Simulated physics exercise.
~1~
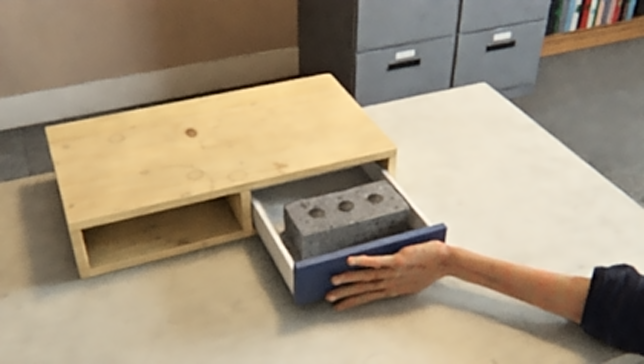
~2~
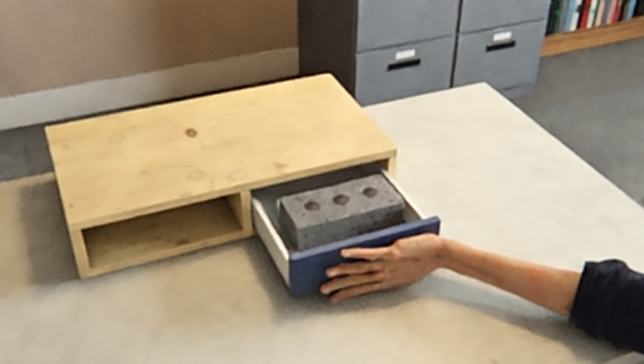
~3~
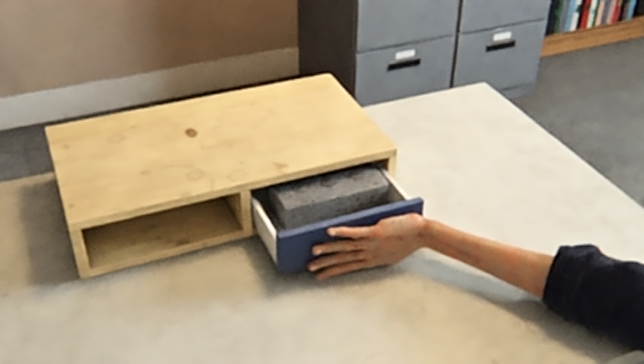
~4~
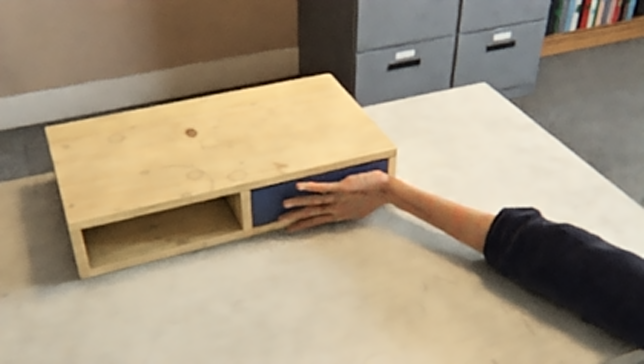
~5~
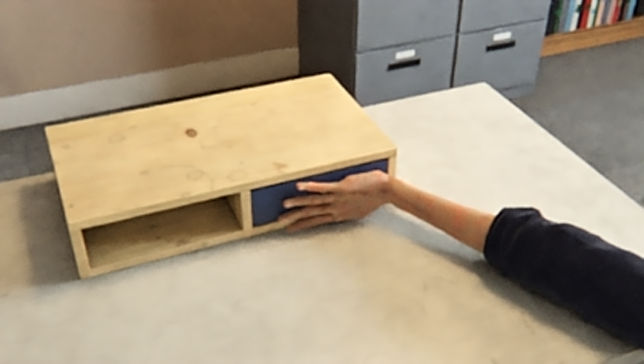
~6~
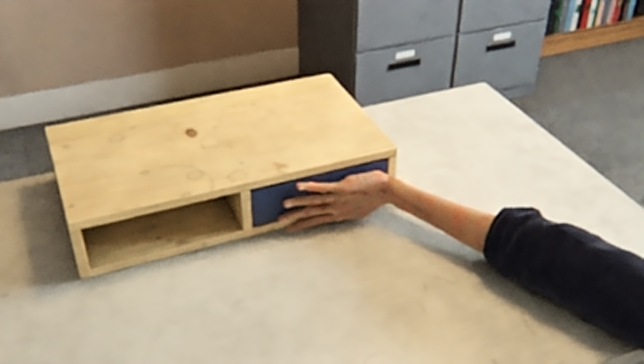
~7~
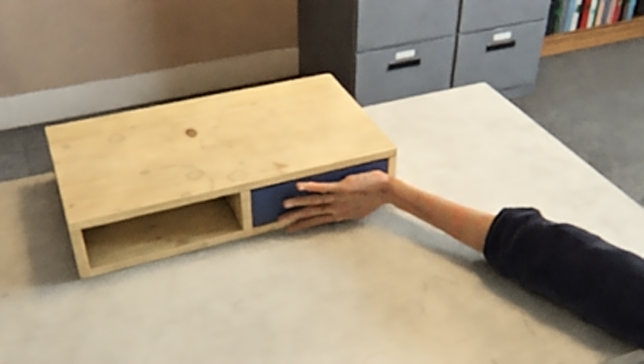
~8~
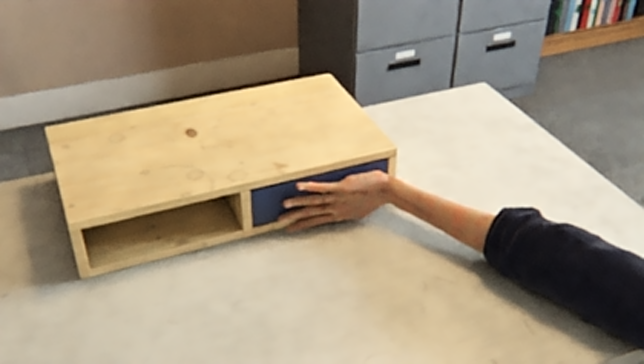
A blue-fronted drawer holding a grey brick slides back and to the left into a wooden chest on a table as a hand pushes its front. The brick disappears inside, the drawer closes completely, and the hand stays resting against it.
